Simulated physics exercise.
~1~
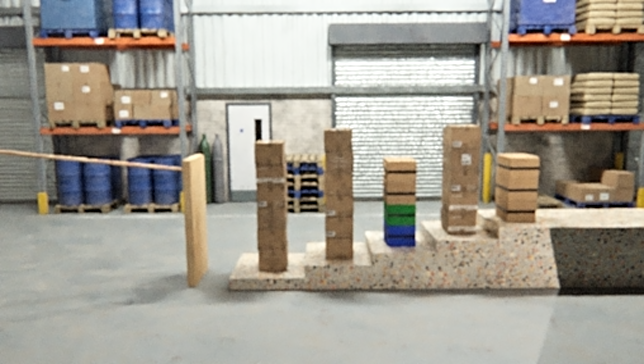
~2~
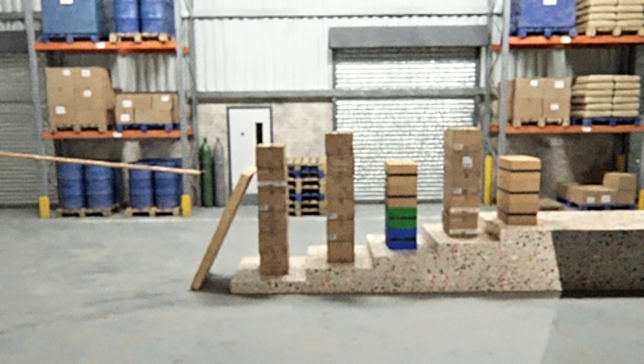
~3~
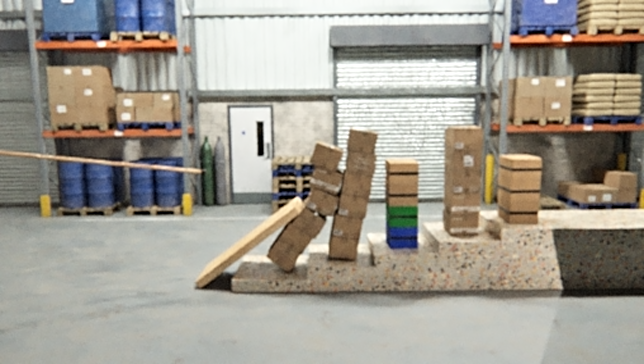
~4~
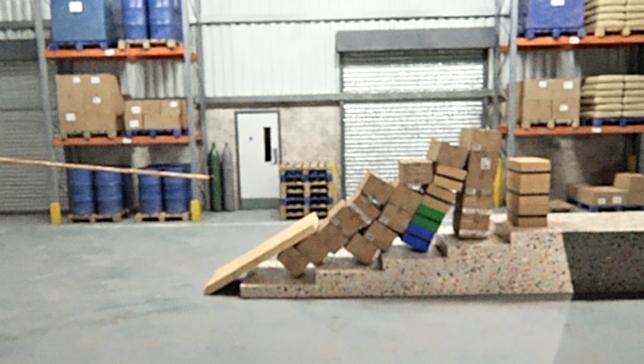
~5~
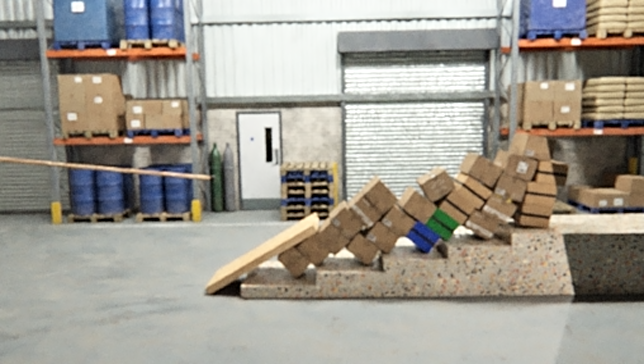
The clip shows a pole tipping an upright board rightward into stacked cartons on rising steps in a warehouse, toppling the columns one after another until they lean in a slanting heap, blue and green cartons tilted among them, with the board resting against the lower end.
